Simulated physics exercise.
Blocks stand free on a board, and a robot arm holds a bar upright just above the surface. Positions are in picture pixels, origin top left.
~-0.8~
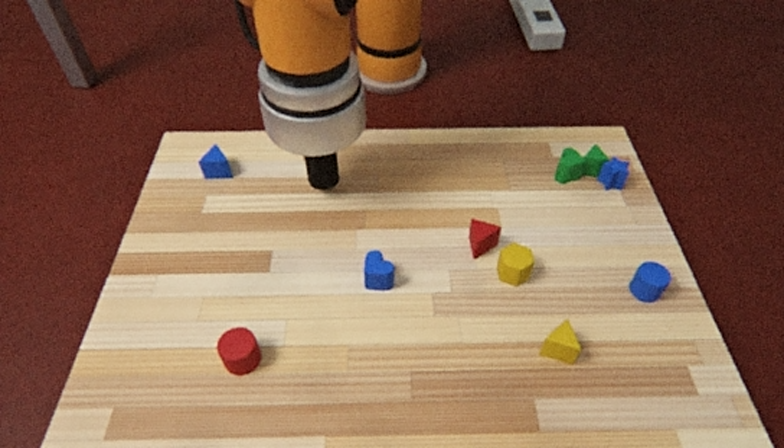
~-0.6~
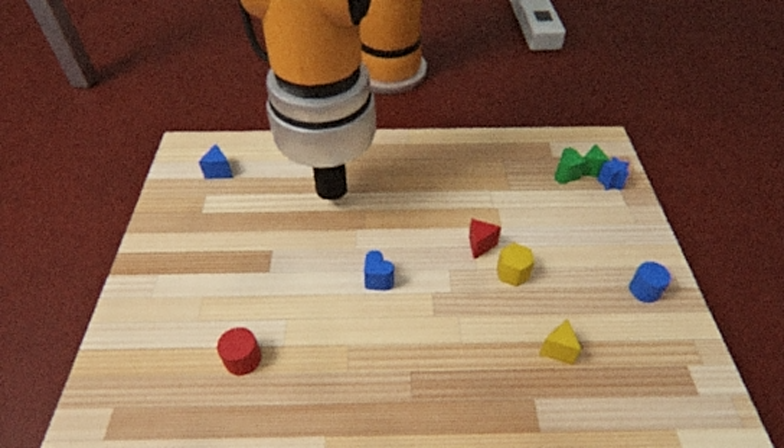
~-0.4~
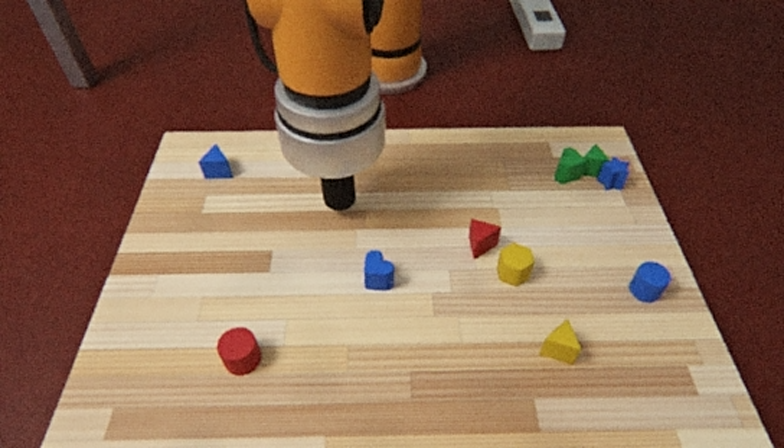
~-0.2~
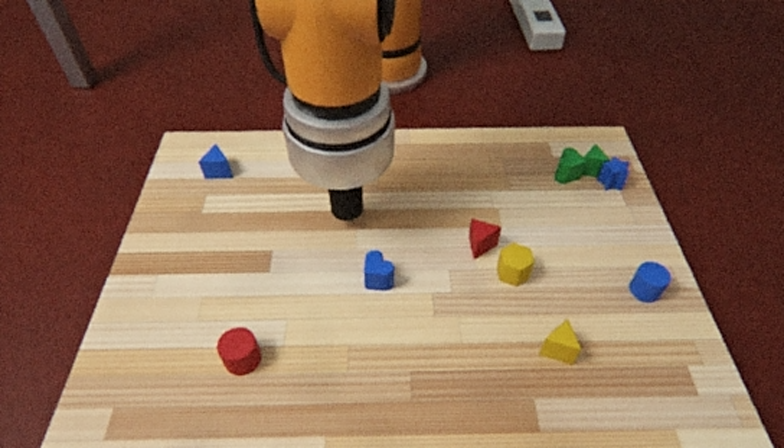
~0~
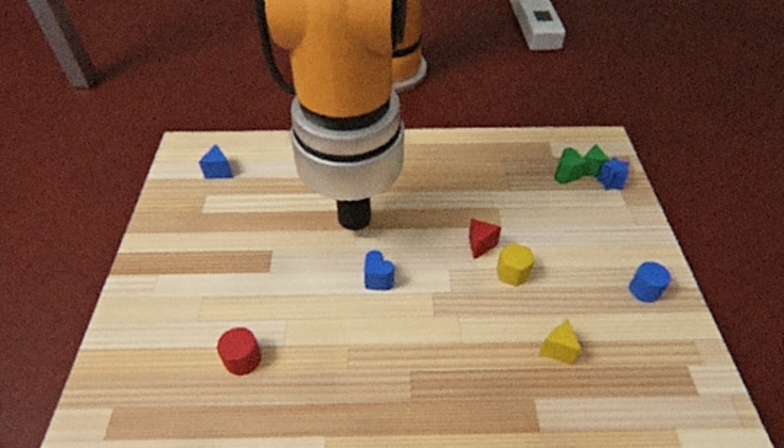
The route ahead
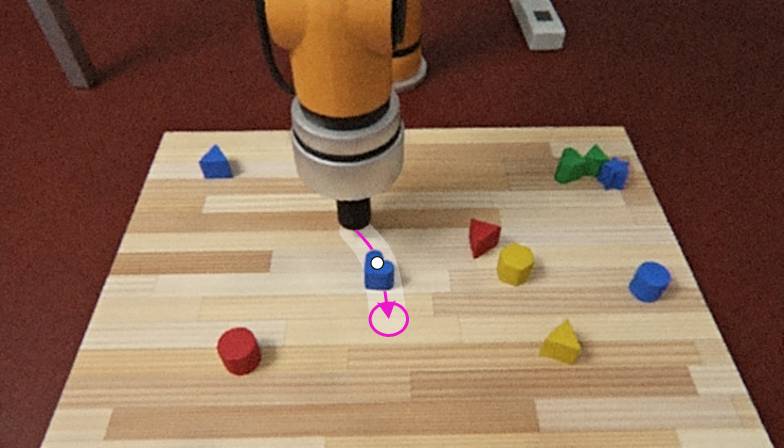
Robot arm moving its black-tipped bar slowly forward and slightly right across a wooden board, nearing a blue heart among still blocks.
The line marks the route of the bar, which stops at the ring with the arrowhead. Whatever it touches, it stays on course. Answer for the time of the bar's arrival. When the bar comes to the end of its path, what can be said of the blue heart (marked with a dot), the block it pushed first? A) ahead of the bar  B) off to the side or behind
That would be A.
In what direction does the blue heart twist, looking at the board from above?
The turn is clockwise.
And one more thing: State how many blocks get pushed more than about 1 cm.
It will shift just one block.
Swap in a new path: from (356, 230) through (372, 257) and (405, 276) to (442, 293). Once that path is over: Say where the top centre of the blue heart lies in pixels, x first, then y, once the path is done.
The middle of its upper face should be somewhere near (400, 287).
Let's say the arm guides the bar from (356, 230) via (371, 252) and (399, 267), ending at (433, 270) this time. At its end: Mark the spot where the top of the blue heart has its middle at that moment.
Around (389, 277).
Drawn move, from (356, 230) through (381, 269) to (389, 319); the dot is on the blue heart.
What follows on the original path. One third of the way, bar (375, 243); nothing pushed yet.
Two thirds of the way, bar (384, 274); blue heart (383, 299), turned 15° clockwise.
At the end, bar (389, 308); blue heart (383, 336), turned 30° clockwise.
